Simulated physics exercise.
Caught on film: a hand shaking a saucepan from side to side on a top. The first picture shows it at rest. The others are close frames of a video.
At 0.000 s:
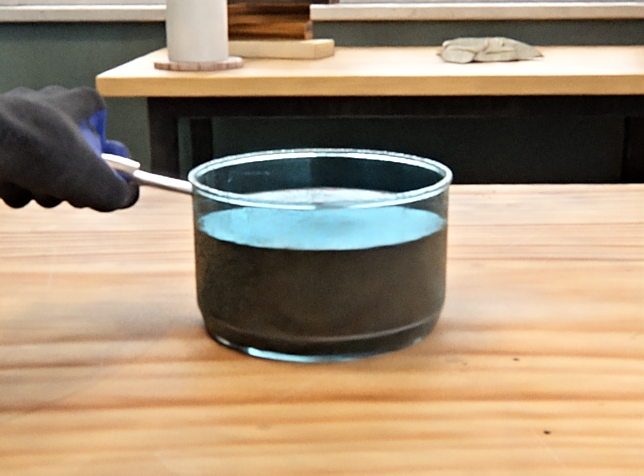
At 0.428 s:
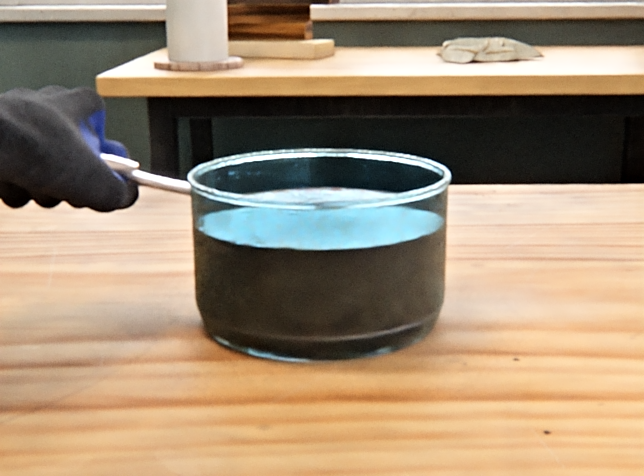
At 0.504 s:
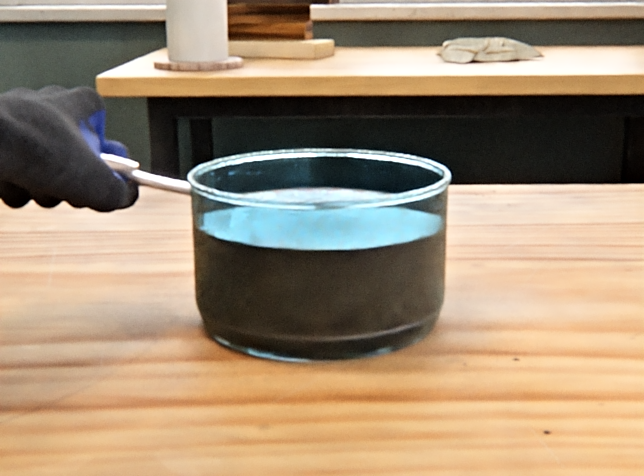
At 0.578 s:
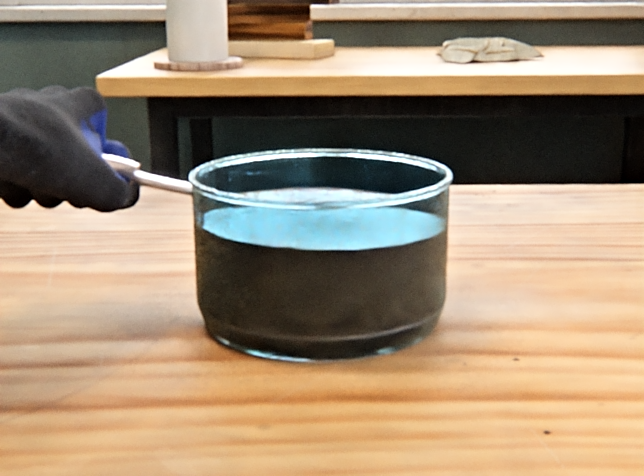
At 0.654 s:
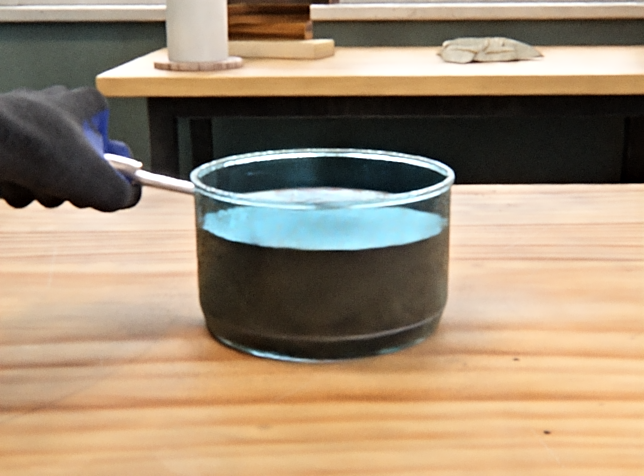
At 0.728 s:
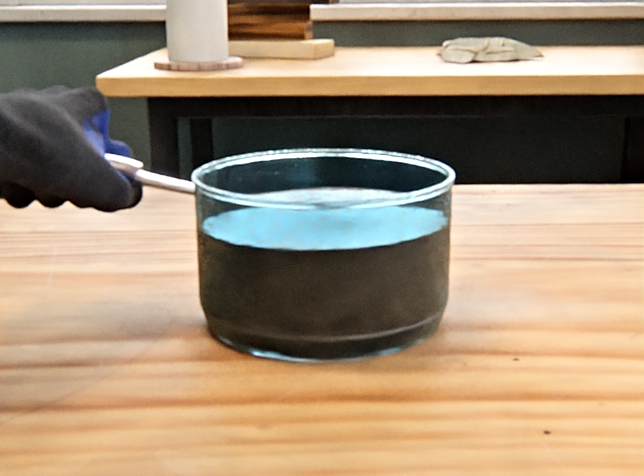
A glass saucepan about two thirds full of dark liquid shifted very slightly from side to side on a wooden top as a gloved hand held its handle, its surface staying about level.
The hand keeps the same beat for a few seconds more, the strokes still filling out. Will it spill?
At that beat the saucepan holds.
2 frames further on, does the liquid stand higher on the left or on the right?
To the right.
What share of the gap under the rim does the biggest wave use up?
I make it 50 per cent.
Around 1.0 s, the highest wave so far stays far below the rim.
Around 2.2 s, the highest wave so far climbs under half way to the rim.
Around 5.1 s, the highest wave so far climbs under half way to the rim; nothing has left it.
